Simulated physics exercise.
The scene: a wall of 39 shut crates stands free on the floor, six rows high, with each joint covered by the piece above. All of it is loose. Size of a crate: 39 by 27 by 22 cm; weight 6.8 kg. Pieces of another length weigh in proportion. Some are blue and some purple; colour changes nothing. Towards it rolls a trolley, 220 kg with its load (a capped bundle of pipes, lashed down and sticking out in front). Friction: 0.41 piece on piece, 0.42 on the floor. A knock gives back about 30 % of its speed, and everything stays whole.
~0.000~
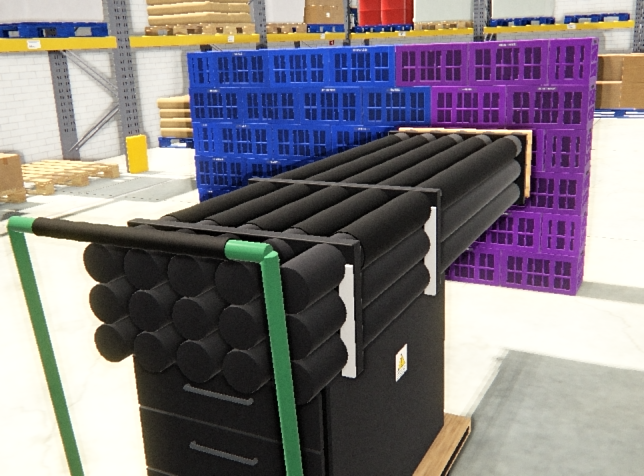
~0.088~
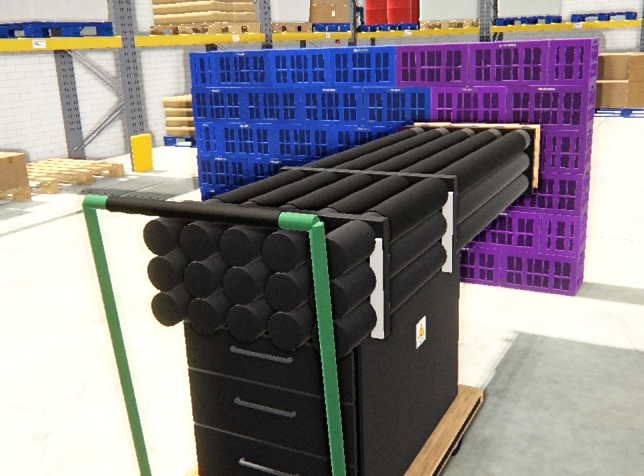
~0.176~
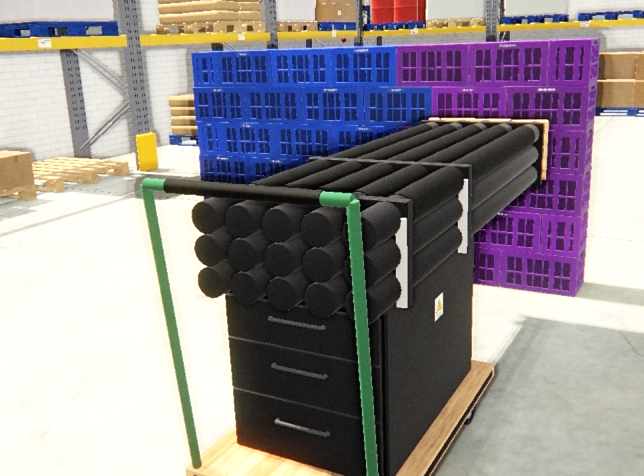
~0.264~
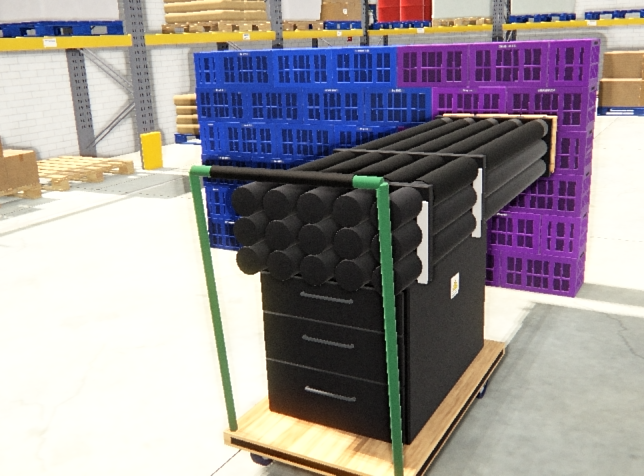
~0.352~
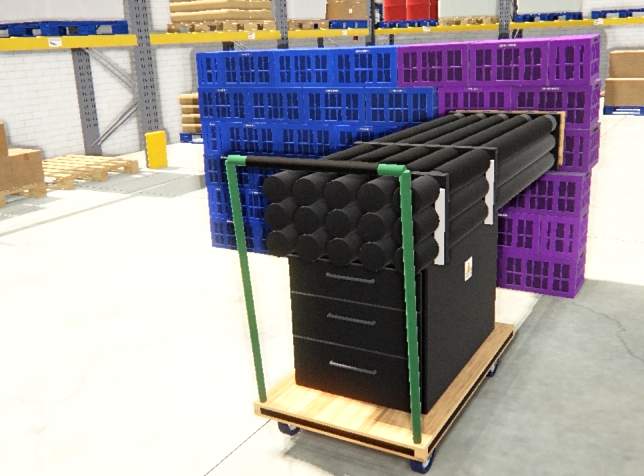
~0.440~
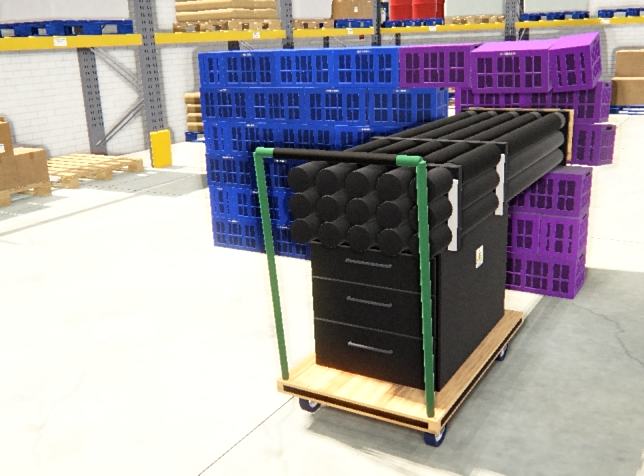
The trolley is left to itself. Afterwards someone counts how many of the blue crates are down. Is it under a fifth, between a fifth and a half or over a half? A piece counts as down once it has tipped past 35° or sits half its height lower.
It comes to under a fifth.
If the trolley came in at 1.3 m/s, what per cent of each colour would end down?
Then purple 90, blue 10 per cent.
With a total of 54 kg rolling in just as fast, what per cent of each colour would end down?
In that case purple 50, blue 10 per cent.
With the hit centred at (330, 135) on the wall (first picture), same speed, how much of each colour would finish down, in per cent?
Then purple 10, blue 30 per cent.
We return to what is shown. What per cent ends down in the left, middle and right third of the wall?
In per cent: Left 0, middle 20, right 60.
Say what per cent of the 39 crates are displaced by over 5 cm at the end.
45 per cent.
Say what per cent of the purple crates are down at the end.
Purple 60 per cent.
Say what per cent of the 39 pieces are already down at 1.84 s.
By then 30 per cent.
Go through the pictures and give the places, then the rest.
In the first frame (pixels give the middle of a visible side; the camera moves round a little), load (528, 153) 75 cm short of the wall; top blue crate (240, 69); top purple crate (569, 62); none has stirred.
In the second frame, load (537, 146) 54 cm short of the wall; top blue crate (241, 69).
In the third frame, load (545, 140) 33 cm short of the wall; top blue crate (243, 69).
In the fourth frame, load (554, 135) 12 cm short of the wall; top blue crate (245, 69).
In the fifth frame, load (562, 129) 7 cm into the wall's line; top blue crate (246, 69); top purple crate (569, 62) 3° from how it stood; movement in 6 of them.
In the sixth frame, load (571, 126) 24 cm into the wall's line; top blue crate (248, 70); top purple crate (571, 69) 13° from how it stood; movement in 9 of them.
After 0.78 s, load 86 cm past the wall's line, still rolling; none of the 24 blue crates down (6 of 39 in all colours); top blue crate unmoved; top purple crate on its side.
After 1.16 s, load 1.37 m past the wall's line, still rolling; none of the 24 blue crates down (7 of 39 in all colours); top blue crate unmoved; top purple crate upside down.
After 1.84 s, load 1.84 m past the wall's line, still rolling; 2 of the 24 blue crates down (11 of 39 in all colours); top blue crate unmoved; top purple crate upside down.
In the end (3.2 s), load 1.89 m past the wall's line, stopped; 2 of the 24 blue crates down (11 of 39 in all colours); top blue crate unmoved; top purple crate upside down. That is 8 per cent. From the last view, middles, top blue crate near (260, 68).
